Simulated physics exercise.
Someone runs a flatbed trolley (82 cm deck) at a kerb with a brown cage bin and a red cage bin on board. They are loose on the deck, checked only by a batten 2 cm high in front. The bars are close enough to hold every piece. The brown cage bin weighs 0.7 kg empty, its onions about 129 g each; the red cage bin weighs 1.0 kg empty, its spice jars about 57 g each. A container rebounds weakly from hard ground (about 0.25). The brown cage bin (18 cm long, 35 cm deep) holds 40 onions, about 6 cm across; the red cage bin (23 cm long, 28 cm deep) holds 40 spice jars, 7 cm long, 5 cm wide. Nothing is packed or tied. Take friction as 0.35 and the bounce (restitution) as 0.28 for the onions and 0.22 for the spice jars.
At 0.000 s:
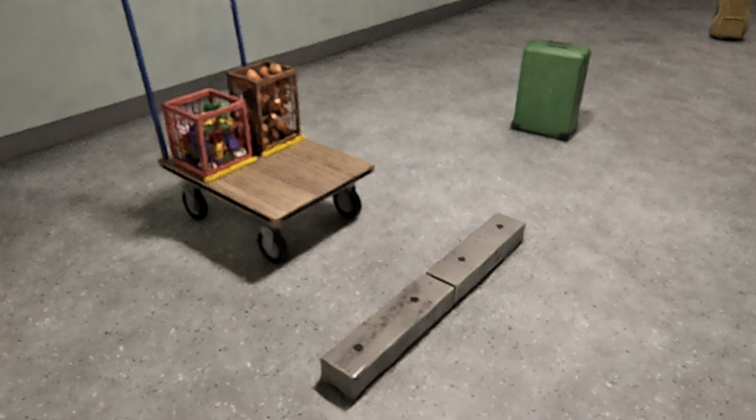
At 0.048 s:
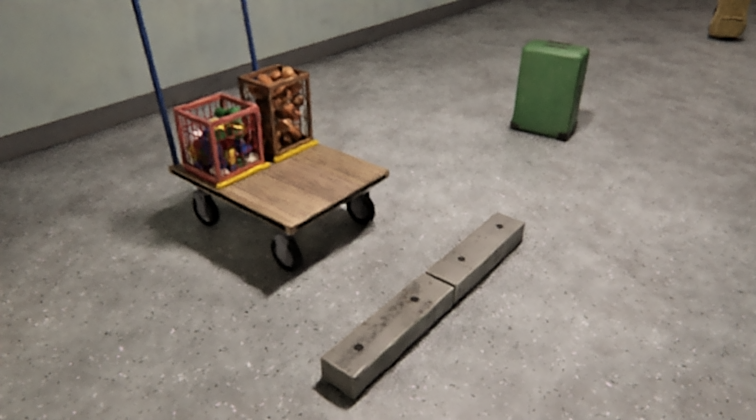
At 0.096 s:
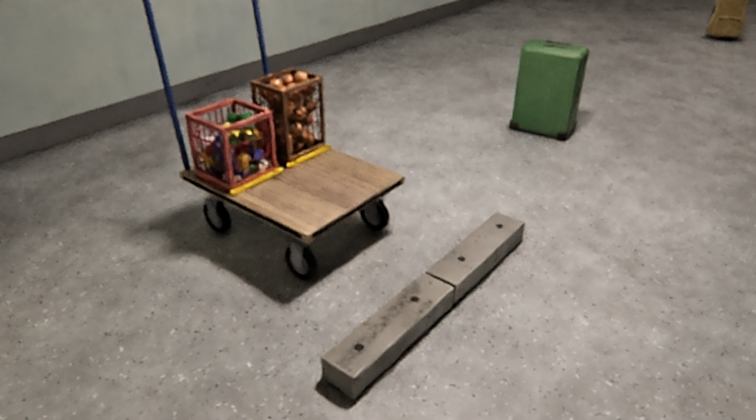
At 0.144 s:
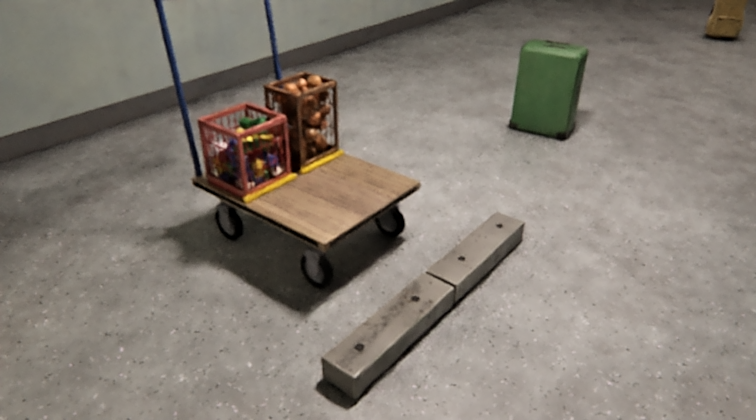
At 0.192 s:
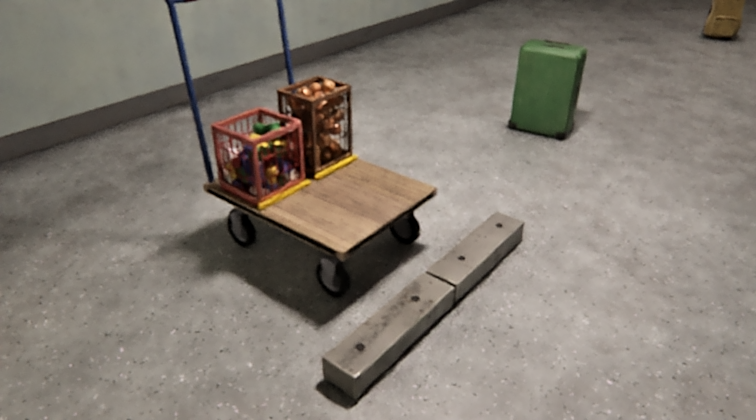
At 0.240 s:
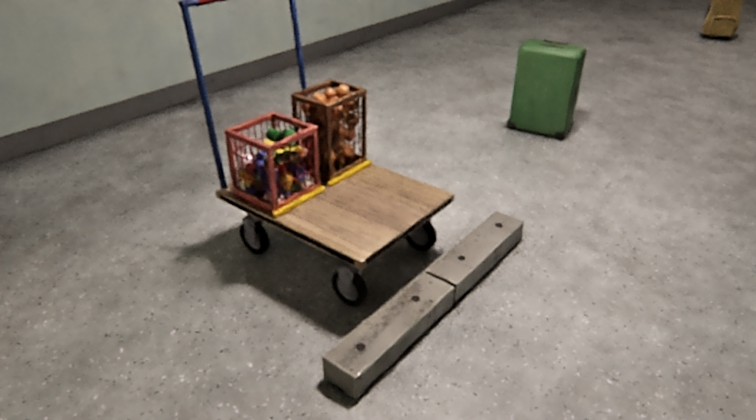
A flatbed trolley carrying a red cage bin and a brown cage bin rolled slowly to the right across the grey floor, drawing closer to a low kerb while a green suitcase stood still behind.
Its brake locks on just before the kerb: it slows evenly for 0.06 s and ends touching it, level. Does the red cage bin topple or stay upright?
In the end the red cage bin keeps its feet.
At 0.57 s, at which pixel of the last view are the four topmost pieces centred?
Around (308, 154).
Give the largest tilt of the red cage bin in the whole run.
At most some 15°.
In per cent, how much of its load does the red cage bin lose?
Near 0 in a hundred.
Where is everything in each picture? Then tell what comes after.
In the first picture (we follow the rim corner now nearest the camera; the camera moves round a little), red cage bin at (196, 117); brown cage bin at (255, 81); 55 cm still to roll; nothing out yet.
Red cage bin at (209, 122); brown cage bin at (268, 85); 46 cm still to roll, in the second picture.
Red cage bin at (223, 128); brown cage bin at (281, 90); 37 cm still to roll, in the third picture.
Red cage bin at (237, 134); brown cage bin at (296, 95); 28 cm still to roll, in the fourth picture.
Red cage bin at (252, 140); brown cage bin at (310, 99); 19 cm still to roll, in the fifth picture.
Red cage bin at (268, 146); brown cage bin at (326, 104); 10 cm still to roll; nothing out yet, in the sixth picture.
After 0.27 s, the jolt starts.
After 0.39 s, the brown cage bin leans 26° with 0 of 40 out and the red cage bin leans 14° with 0 of 40 out.
After 0.57 s, the brown cage bin is down with 2 of 40 out and the red cage bin leans 8° with 0 of 40 out.
After 0.87 s, the brown cage bin is down with 17 of 40 out and the red cage bin is upright with 0 of 40 out.
When it is over (at 1.44 s), the brown cage bin is down with 21 of 40 out and the red cage bin is upright with 0 of 40 out. Greatest lean of the red cage bin, 17°.
